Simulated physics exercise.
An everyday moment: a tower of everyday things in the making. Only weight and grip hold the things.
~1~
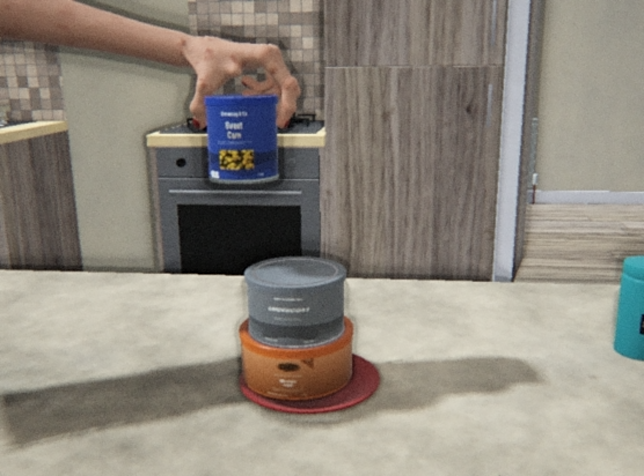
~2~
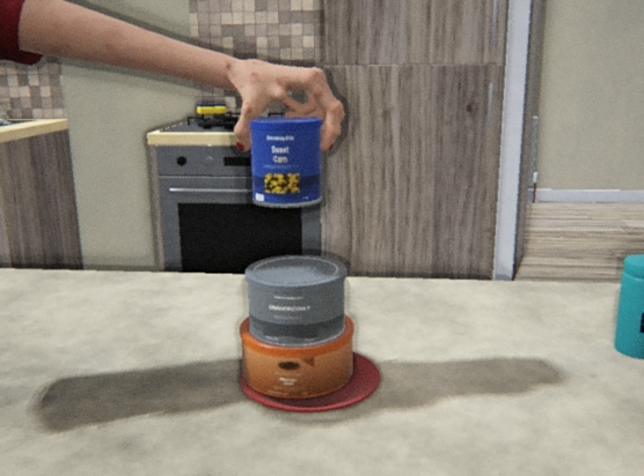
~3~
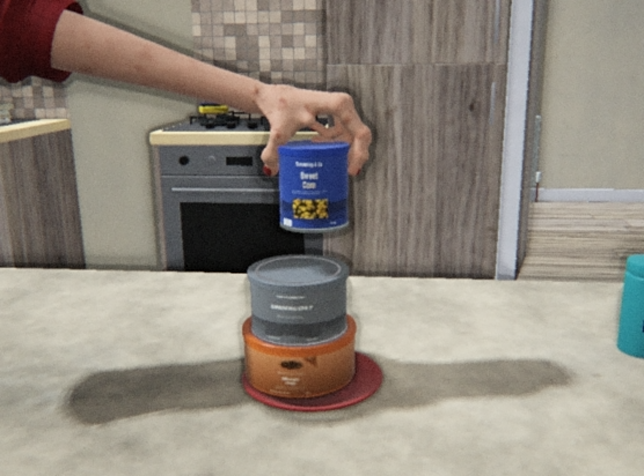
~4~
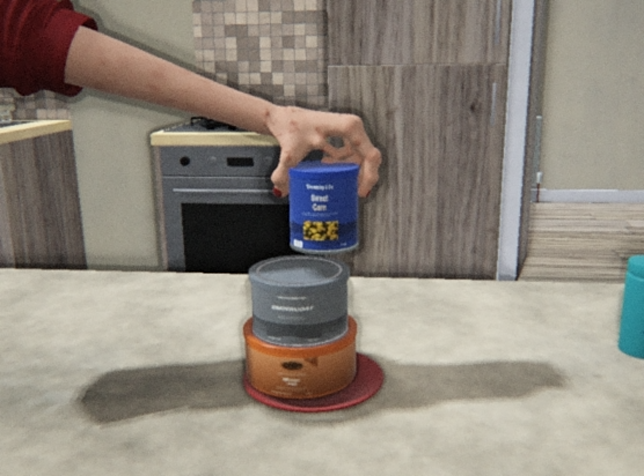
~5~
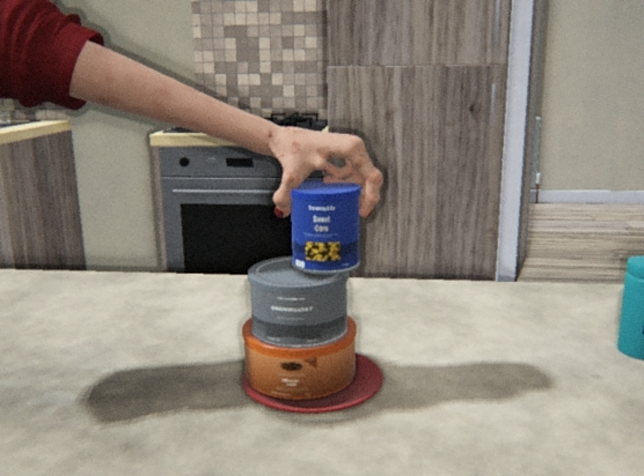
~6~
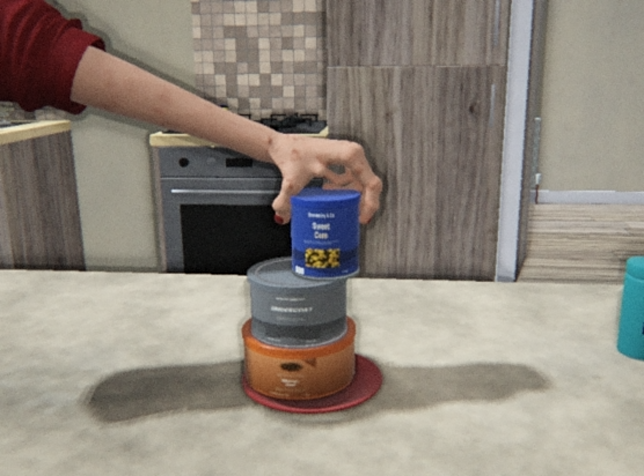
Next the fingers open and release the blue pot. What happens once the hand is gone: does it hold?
Outcome: The pile keeps its balance.
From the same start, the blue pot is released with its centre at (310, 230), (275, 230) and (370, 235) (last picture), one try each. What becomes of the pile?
In the first case it keeps its balance; in the second case it stays up; in the third case it loses its balance.
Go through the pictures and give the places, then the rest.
In the first picture, on its way; blue pot (243, 137); grey tub (296, 301).
In the second picture, on its way; blue pot (287, 161).
In the third picture, on its way; blue pot (314, 185); grey tub (299, 299).
In the fourth picture, on its way; blue pot (324, 206).
In the fifth picture, on its way; blue pot (326, 226); grey tub (299, 300).
In the sixth picture, in place under the hand; blue pot (325, 233).
Then, 0.10 s past the last view, nothing moves.
Then, 0.40 s past the last view, blue pot resting near (325, 234).
Finally, all 5 still in place. Final places as the last picture's camera would see them, blue pot near (325, 234). The pile stays up.
